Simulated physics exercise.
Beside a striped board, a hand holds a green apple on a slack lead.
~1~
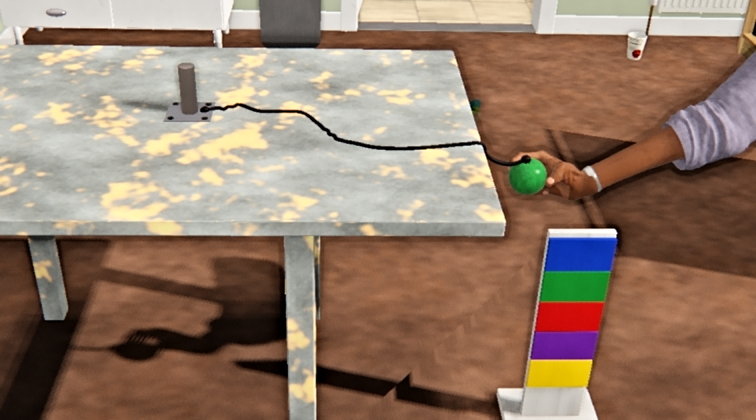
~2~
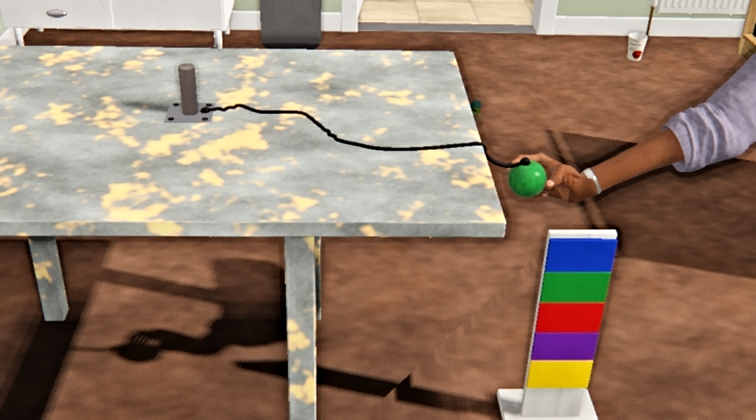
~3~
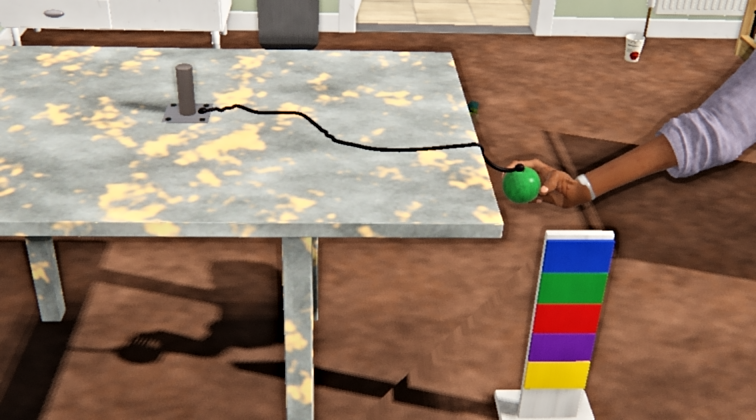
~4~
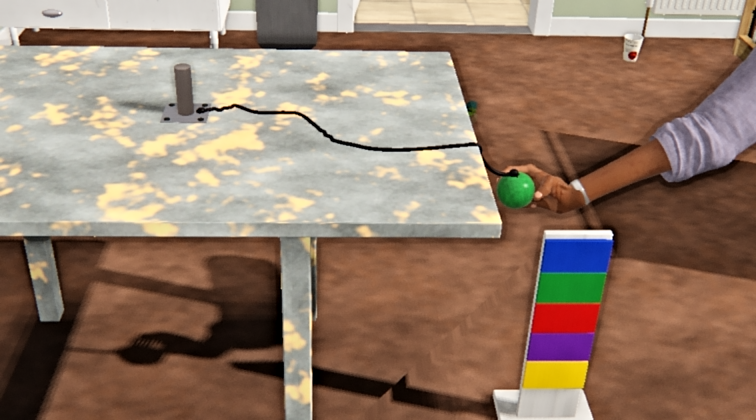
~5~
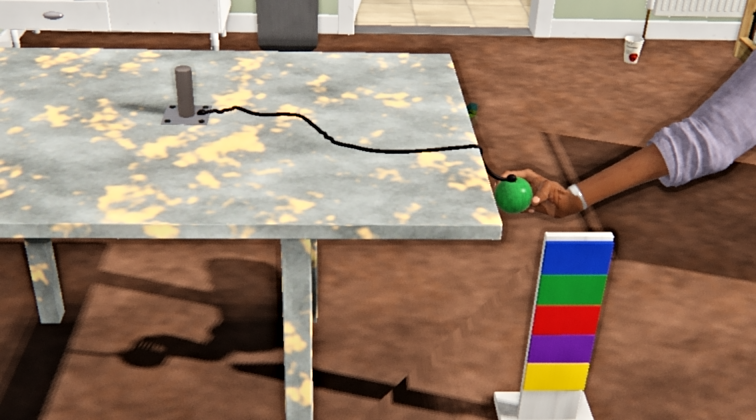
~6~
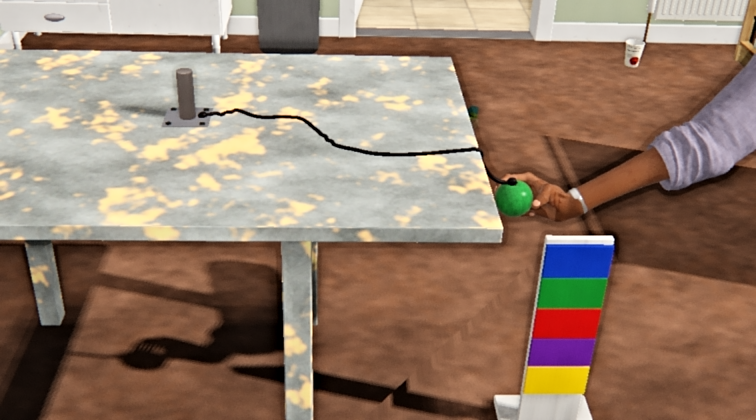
In a room with a brown floor, seen from slightly above, a grey table with yellow patches fills the left and centre. A hand reaching from the right holds a green ball-like object on a slack black cord running to a short post on the table, above a board striped blue, green, red, purple and yellow. The hand lowers the object slightly, drifting a little left, while the view shifts very faintly.
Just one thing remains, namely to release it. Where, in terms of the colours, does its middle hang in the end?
The blue one.
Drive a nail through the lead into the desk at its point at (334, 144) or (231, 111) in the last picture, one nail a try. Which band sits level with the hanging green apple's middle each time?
Note: Try 1 above them all; try 2 blue.
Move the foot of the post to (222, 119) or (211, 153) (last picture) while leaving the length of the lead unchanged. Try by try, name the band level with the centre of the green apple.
Try one - green; try two - green.
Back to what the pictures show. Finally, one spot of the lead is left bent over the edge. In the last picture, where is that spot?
Near (436, 153).
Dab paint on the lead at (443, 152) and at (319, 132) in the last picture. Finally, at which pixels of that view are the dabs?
First one: (478, 159); second one: (348, 132).
A little later, apple near (492, 249); level with blue.
Next, apple near (450, 250); level with blue.
Later still, apple near (456, 256); level with blue.
When it is over, apple near (463, 258); level with blue. Its middle rests at the blue band.
